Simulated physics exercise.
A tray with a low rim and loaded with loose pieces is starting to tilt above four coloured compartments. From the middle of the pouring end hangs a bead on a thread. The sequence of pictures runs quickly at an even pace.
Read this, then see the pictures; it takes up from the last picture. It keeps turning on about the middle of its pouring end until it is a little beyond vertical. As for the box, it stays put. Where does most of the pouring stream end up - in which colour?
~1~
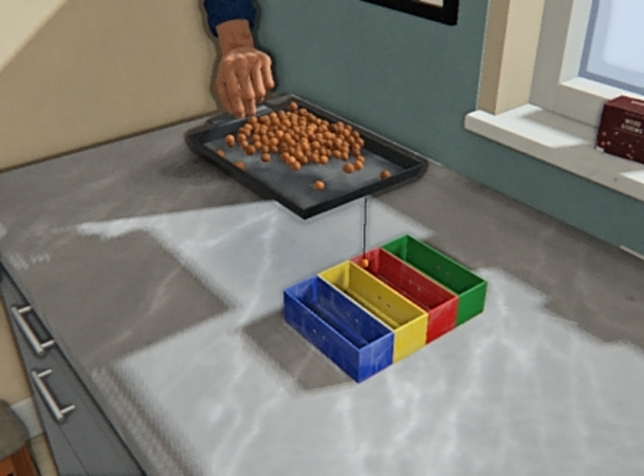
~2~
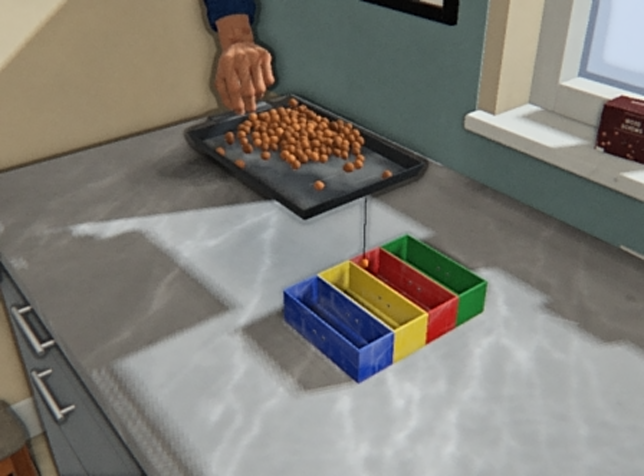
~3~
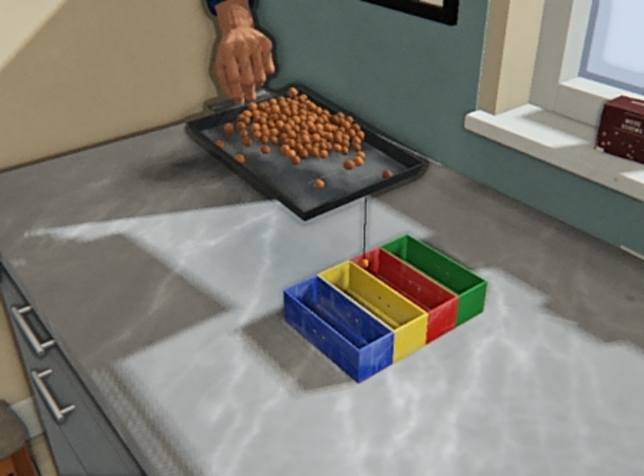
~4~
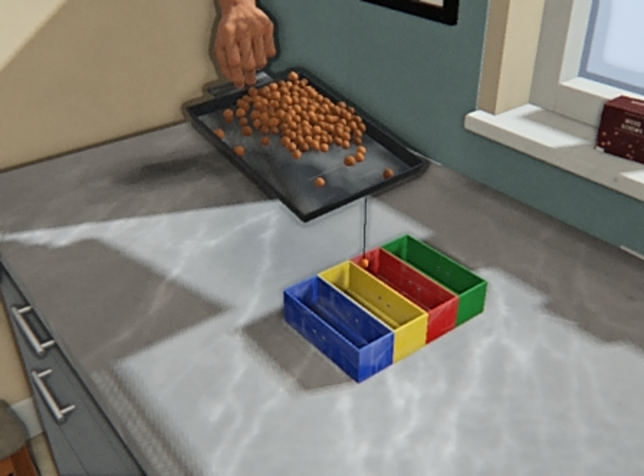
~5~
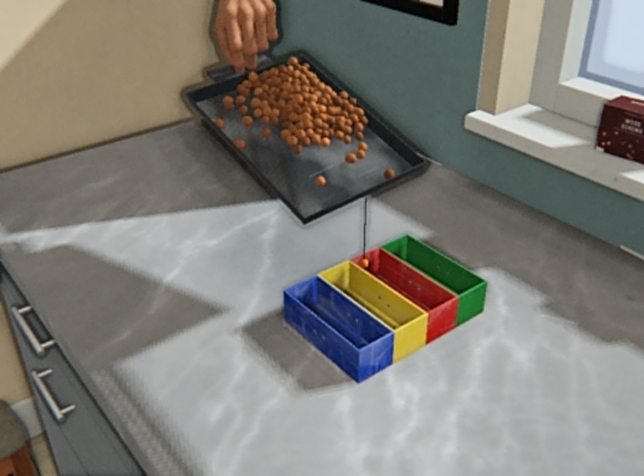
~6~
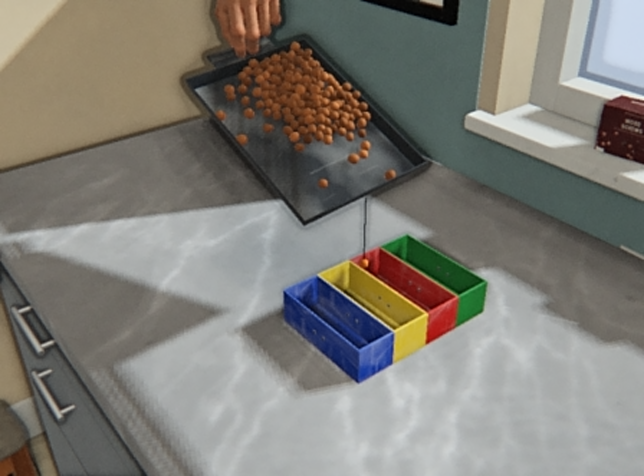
In the blue one.
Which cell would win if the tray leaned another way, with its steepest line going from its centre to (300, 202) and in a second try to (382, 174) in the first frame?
Case 1 goes to blue, case 2 to green.
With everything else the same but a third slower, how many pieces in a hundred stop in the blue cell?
It would be close to 30 per cent.
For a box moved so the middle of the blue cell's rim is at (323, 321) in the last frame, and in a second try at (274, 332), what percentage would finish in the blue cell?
Roughly 30% on the first try and 10% on the second.
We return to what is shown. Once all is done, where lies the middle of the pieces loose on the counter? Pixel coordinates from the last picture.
Centre: Close to (379, 432).
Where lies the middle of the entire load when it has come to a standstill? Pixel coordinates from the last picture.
Around (357, 340), give or take.
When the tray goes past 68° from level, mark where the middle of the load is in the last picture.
The middle of the pieces lands at roughly (350, 211).
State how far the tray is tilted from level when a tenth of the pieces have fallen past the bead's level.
A tilt of roughly 70°.
Soon, tray tipped steeply; about two thirds on the tray; a small part in the blue cell; a stray few in the yellow cell; about a third falling or outside the box.
A while on, tray tipped past a quarter turn; about a third in the blue cell; about a quarter in the yellow cell; a small part in the red cell; a stray few in the green cell; about a third falling or outside the box.
Towards the end, tray tipped past a quarter turn; about a third in the blue cell; about a quarter in the yellow cell; a small part in the red cell; a stray few in the green cell; about a third falling or outside the box.
Finally, tray tipped past a quarter turn; about a third in the blue cell; about a quarter in the yellow cell; a small part in the red cell; a stray few in the green cell; about a third outside the box.
